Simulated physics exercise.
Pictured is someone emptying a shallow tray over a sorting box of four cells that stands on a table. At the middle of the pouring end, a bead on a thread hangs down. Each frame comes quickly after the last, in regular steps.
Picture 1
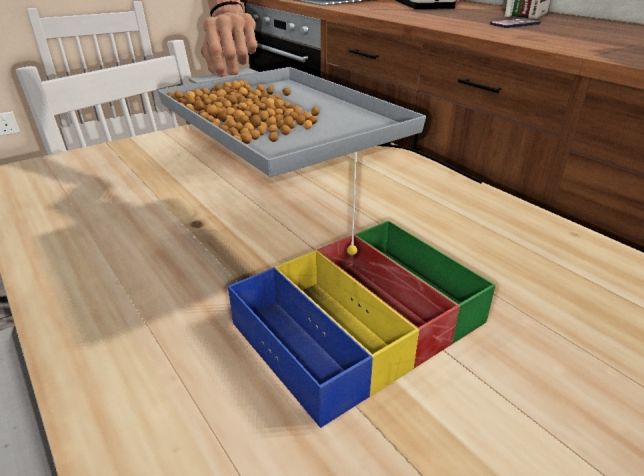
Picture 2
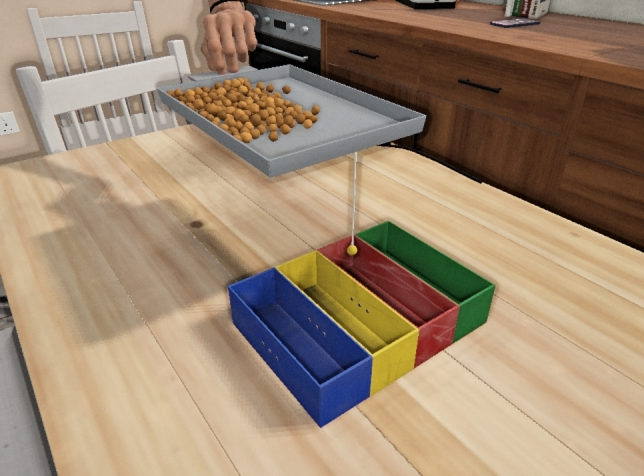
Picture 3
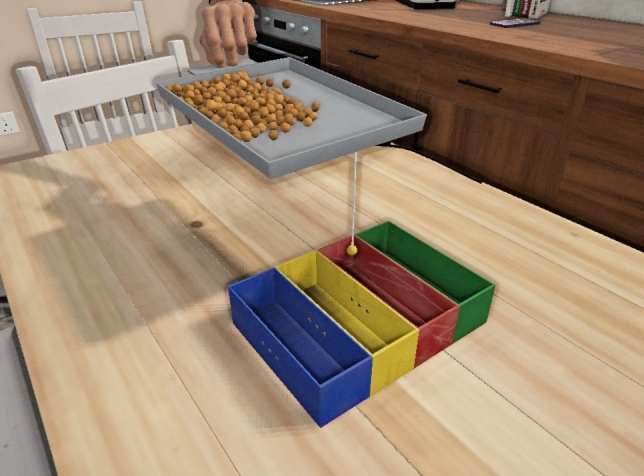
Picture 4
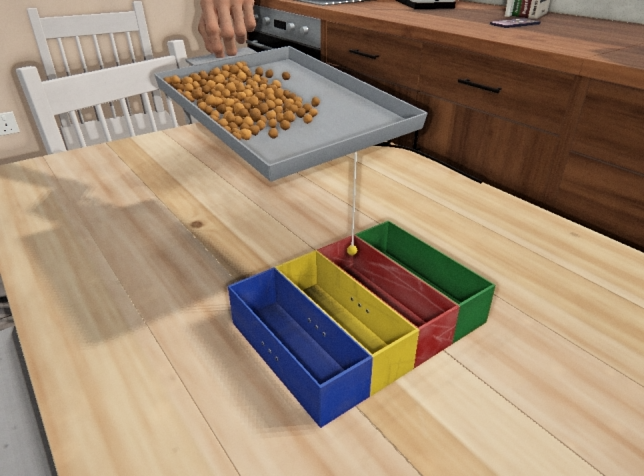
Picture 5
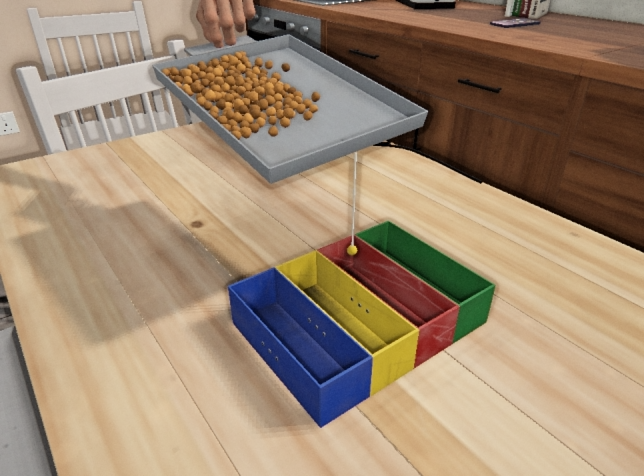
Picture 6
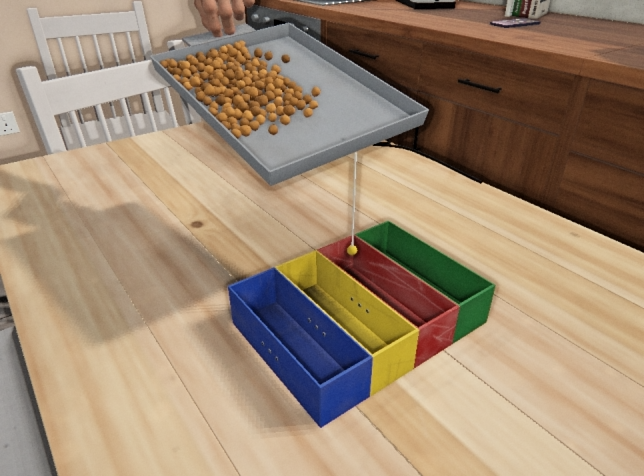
On a wooden kitchen table, four coloured cells sitting below a grey tray of roasted chickpeas as a hand gradually tilts it.
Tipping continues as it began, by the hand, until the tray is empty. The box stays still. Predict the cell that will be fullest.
I would say the blue cell.
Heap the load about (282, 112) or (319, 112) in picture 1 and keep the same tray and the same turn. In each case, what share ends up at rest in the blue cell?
First case: Close to 40 %; second case: Close to 40 %.
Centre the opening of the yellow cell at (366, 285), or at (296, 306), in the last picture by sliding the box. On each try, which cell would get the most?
Case 1 - the cell in blue; case 2 - that yellow cell.
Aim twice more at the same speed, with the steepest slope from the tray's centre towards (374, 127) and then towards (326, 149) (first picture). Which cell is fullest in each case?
One: The green one. Two: The yellow one.
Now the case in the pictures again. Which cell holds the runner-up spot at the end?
Second: Yellow.
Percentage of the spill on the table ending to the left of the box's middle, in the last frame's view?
Estimate: About 90 per cent.
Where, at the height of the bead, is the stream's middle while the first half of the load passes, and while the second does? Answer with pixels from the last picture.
Near (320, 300) to start, and near (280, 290) afterwards.
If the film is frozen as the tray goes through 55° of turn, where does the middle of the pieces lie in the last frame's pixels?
Near (269, 110).
Shortly afterwards, tray tipped steeply; all but a few on the tray; only a few in the blue cell; only a few in the yellow cell; a little falling or outside the box.
Next, tray tipped right over; the bulk on the tray; a little in the blue cell; only a few in the yellow cell; only a few in the red cell; only a few falling or outside the box.
Some moments later, tray tipped past a quarter turn; near half in the blue cell; near a quarter in the yellow cell; a little in the red cell; near a quarter falling or outside the box.
In the end, tray tipped past a quarter turn; near half in the blue cell; near a quarter in the yellow cell; a little in the red cell; none at all in the green cell; near a quarter outside the box.
